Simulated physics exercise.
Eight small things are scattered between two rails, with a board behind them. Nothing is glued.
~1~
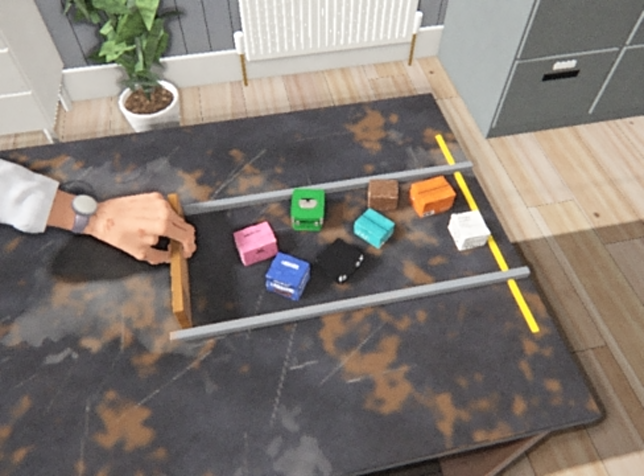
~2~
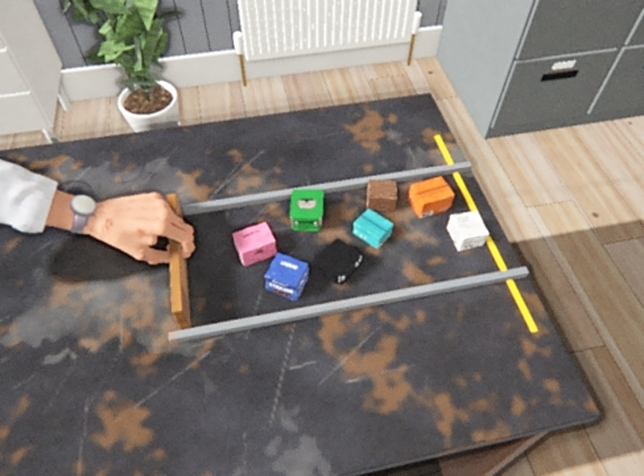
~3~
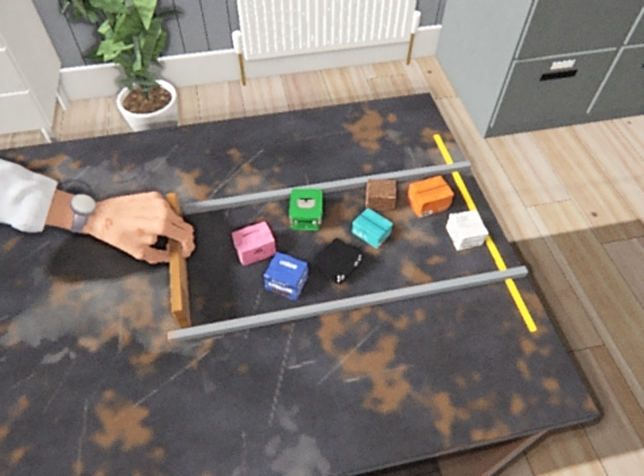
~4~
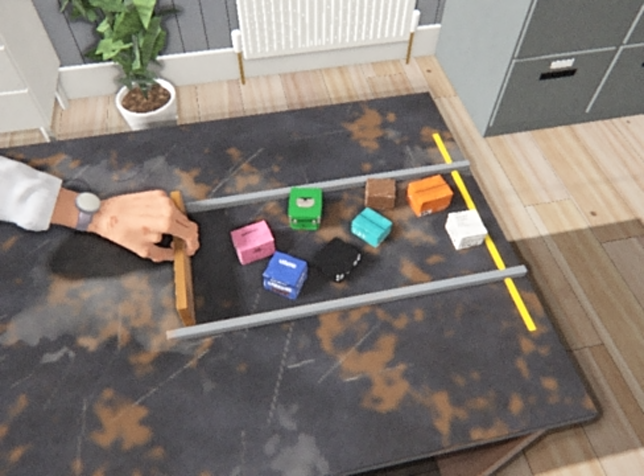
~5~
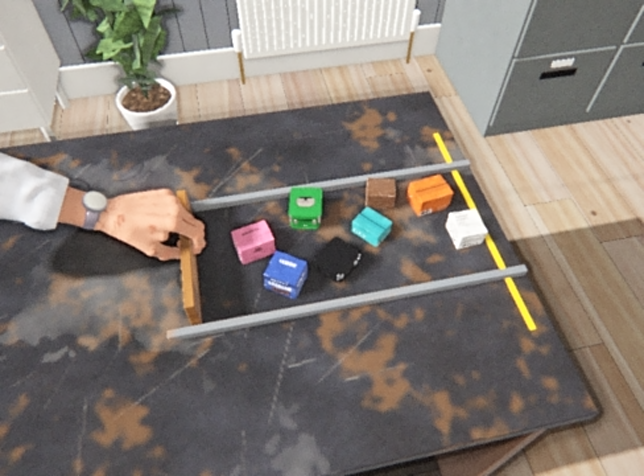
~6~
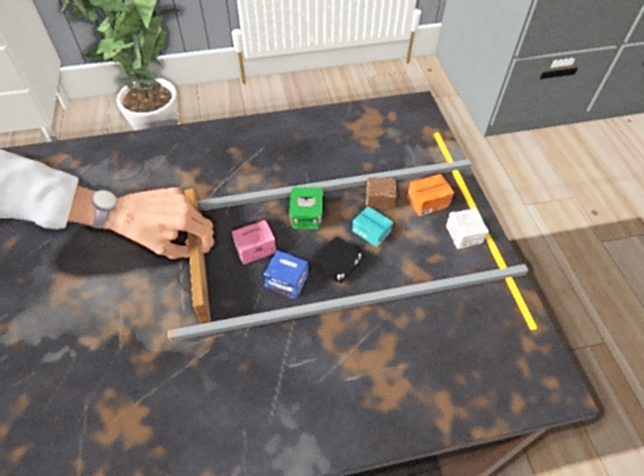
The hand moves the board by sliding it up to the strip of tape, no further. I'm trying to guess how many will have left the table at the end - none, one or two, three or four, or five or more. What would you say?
Dropped off the end are no fewer than five.
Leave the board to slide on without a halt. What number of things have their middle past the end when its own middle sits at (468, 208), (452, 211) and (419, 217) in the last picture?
First 5, then 3, then 0.
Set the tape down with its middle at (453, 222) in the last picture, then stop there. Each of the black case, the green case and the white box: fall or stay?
Well, the black case sits tight, the green case sits tight, and the white box plunges.
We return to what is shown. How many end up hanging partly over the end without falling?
The total would be 3.
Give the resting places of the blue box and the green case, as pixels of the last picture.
Blue box at about (520, 243), green case at about (478, 178).
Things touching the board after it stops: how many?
The number is 3.
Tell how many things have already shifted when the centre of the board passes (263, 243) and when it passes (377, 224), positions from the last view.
Tally at point one: 2; at point two: 7.
Early on, none off yet; white box at rest near (467, 228); orange box at rest near (430, 195); brown block at rest near (381, 193).
A while later, none off yet; white box at rest near (467, 228); orange box at rest near (431, 194); brown block travelled a little near (395, 190).
Further along, none off yet; white box travelled about its own width near (508, 221); orange box leaning a little near (492, 180); brown block travelled well along near (459, 179).
Finally, the number that fall off is five or more; lost, black case, turquoise box, brown block, orange box and white box.
